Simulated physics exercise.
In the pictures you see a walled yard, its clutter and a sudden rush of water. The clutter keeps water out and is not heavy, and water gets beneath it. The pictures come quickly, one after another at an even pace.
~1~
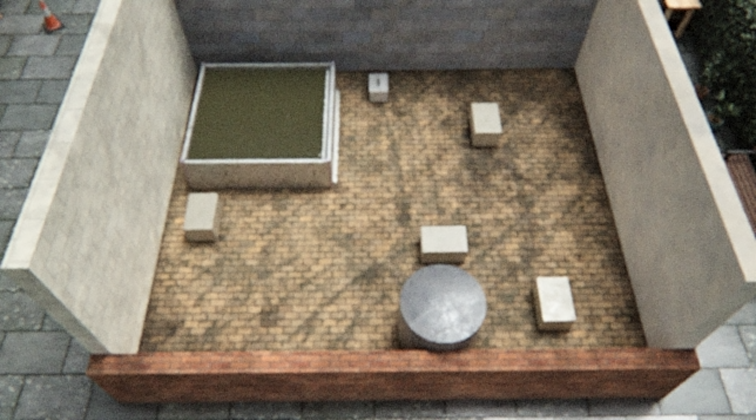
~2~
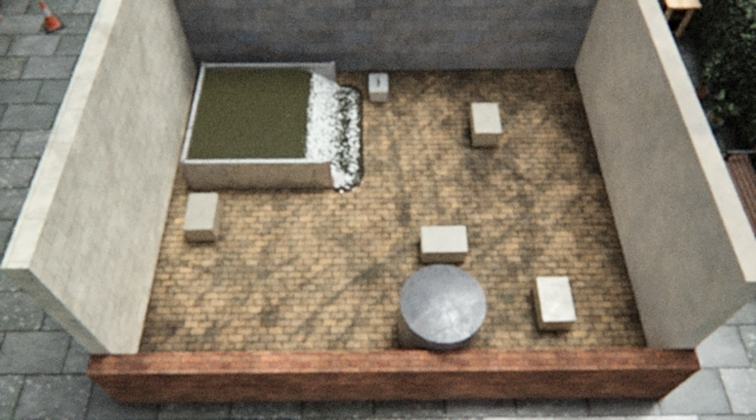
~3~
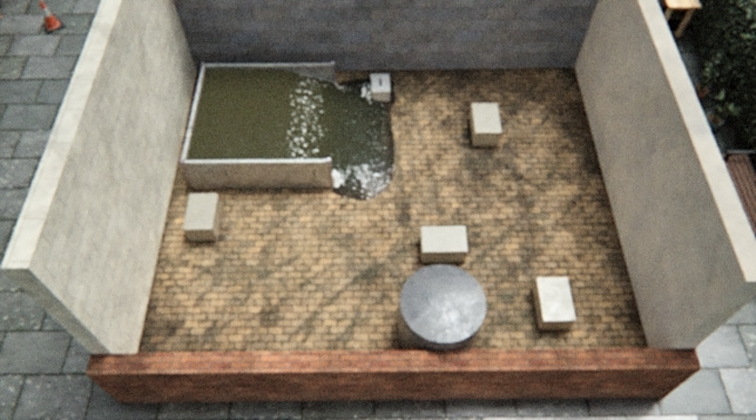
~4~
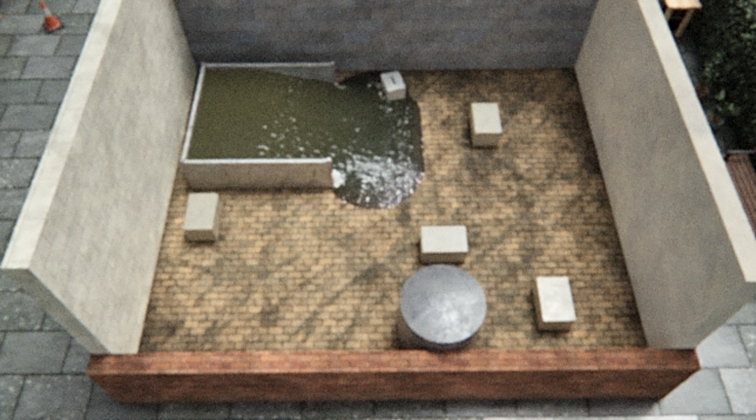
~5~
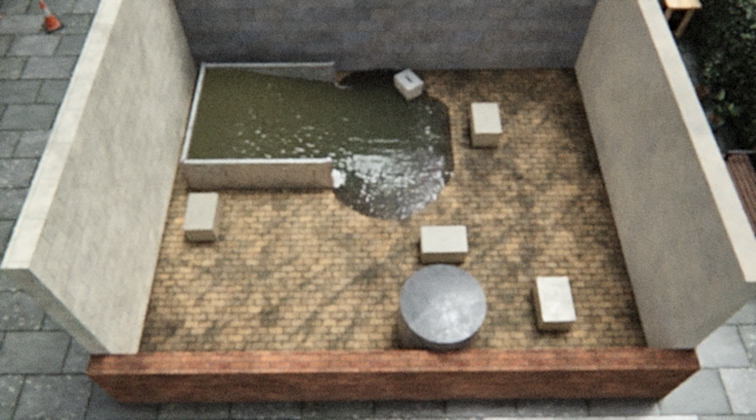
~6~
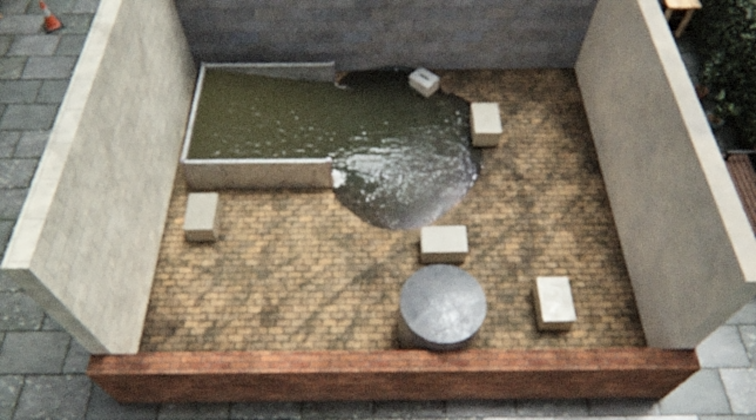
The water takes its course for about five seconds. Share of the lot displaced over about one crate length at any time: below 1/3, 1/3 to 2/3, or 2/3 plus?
2/3 plus.
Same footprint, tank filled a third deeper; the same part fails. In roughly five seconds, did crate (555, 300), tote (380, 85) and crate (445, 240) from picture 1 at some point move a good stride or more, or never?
In turn: That far or more, shifted that much, that far or more.
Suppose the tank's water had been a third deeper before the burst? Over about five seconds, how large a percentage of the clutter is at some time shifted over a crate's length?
I make it 80 per cent.
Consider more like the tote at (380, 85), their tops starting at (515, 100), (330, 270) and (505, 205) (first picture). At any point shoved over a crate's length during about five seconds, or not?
Taking them one at a time: Goes the distance; falls short; goes the distance.
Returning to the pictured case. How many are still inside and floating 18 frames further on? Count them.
The figure is 3.
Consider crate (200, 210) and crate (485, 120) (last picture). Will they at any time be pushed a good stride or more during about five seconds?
In the order asked: A lesser distance, then over that mark.
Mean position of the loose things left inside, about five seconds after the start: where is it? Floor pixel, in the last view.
Around (443, 226).
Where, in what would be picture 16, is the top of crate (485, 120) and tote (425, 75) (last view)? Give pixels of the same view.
Around (587, 111) and (567, 60).
A moment on, 1 of 5 are well off their spots; 0 afloat.
Next, 2 of 5 are well off their spots; 2 afloat.
Later, 4 of 5 are well off their spots; 3 afloat.
In the end, 4 of 5 are well off their spots, and 4 have been at some point; 4 afloat.
